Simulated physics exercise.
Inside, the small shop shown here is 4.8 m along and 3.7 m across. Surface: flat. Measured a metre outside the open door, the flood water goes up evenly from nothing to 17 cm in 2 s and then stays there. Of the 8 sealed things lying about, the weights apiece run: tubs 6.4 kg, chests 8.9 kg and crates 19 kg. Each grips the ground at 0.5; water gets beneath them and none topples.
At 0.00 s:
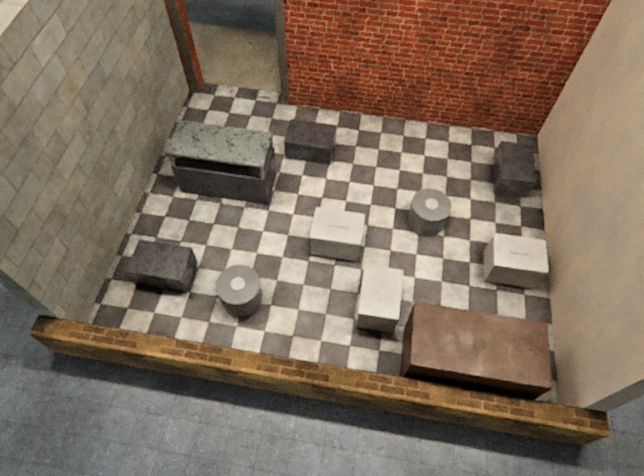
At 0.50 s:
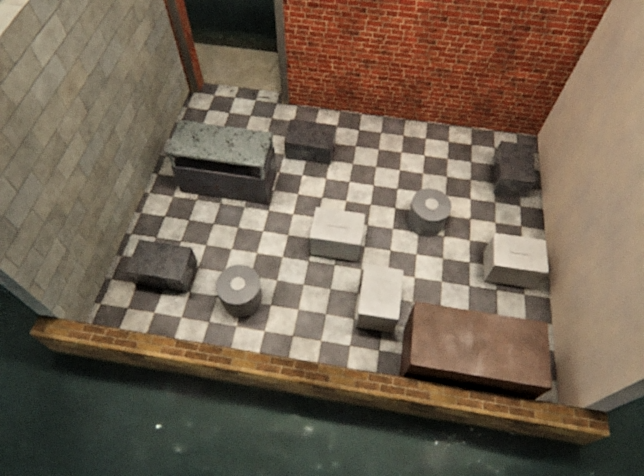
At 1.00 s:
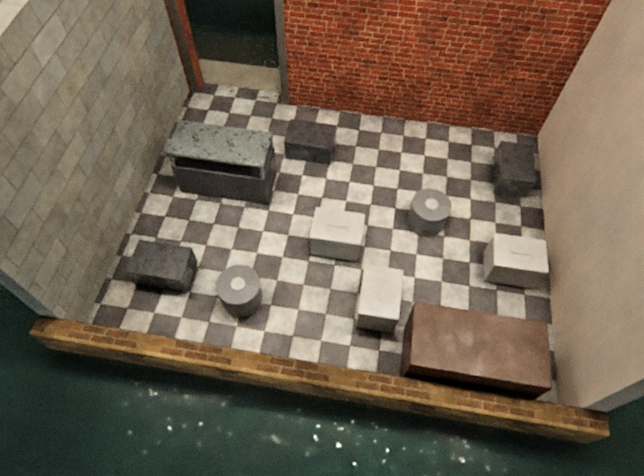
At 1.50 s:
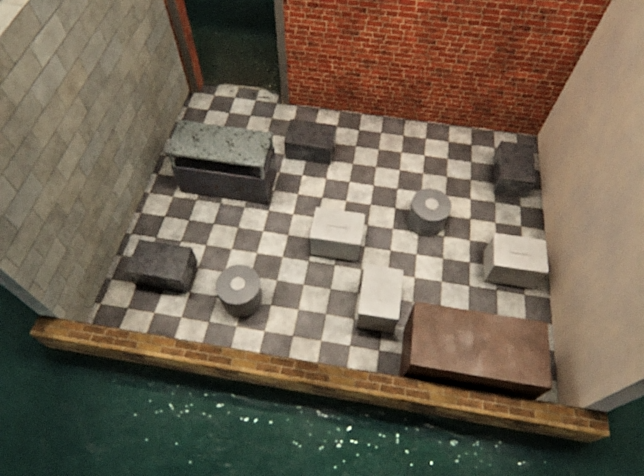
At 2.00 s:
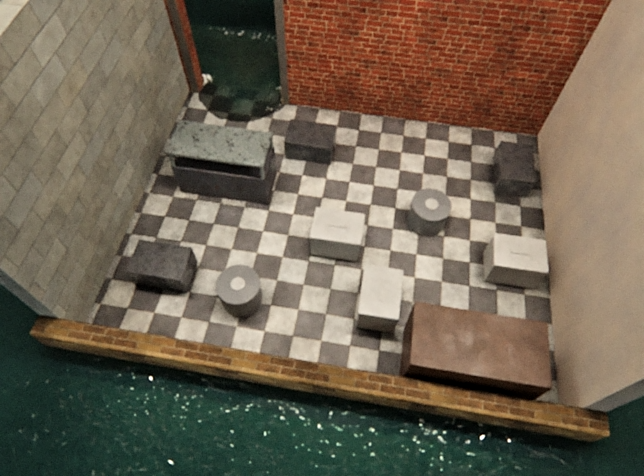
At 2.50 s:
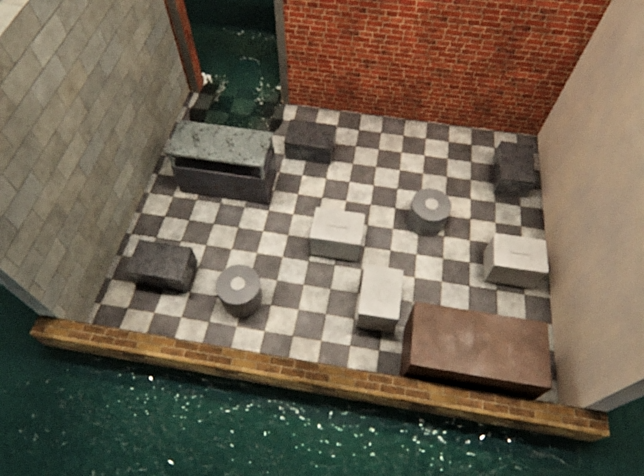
The footage shows a small shop with a checkered floor as dark green water flecked with white covers the ground outside, then enters through the open doorway at upper left and spreads over the nearby tiles, while the blocks and tubs stay still.
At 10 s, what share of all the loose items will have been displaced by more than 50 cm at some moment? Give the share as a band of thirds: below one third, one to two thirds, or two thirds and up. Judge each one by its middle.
The share is below one third.
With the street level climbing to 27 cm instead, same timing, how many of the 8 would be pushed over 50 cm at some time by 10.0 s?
With that change, 7 of them.
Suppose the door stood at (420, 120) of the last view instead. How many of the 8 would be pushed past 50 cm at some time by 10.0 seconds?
Result: 4 of them.
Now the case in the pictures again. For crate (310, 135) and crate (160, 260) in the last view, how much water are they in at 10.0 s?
4 and 5 cm.
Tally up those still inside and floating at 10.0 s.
At that time the total is 4.
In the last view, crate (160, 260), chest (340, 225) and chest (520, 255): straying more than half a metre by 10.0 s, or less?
One by one: Below; above; below.
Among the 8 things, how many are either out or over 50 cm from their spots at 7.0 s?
Count then: 0.
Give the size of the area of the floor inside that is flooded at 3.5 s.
Wet area: Approx. 3.0 m2.
After 3.5 s 0 of 8 are over 50 cm from their spots; 0 afloat.
After 4.5 s 0 of 8 are over 50 cm from their spots; 0 afloat.
After 7.0 s 0 of 8 are over 50 cm from their spots; 0 afloat.
After 10.0 s 1 of 8 are over 50 cm from their spots, and 1 have been at some point; 4 afloat.
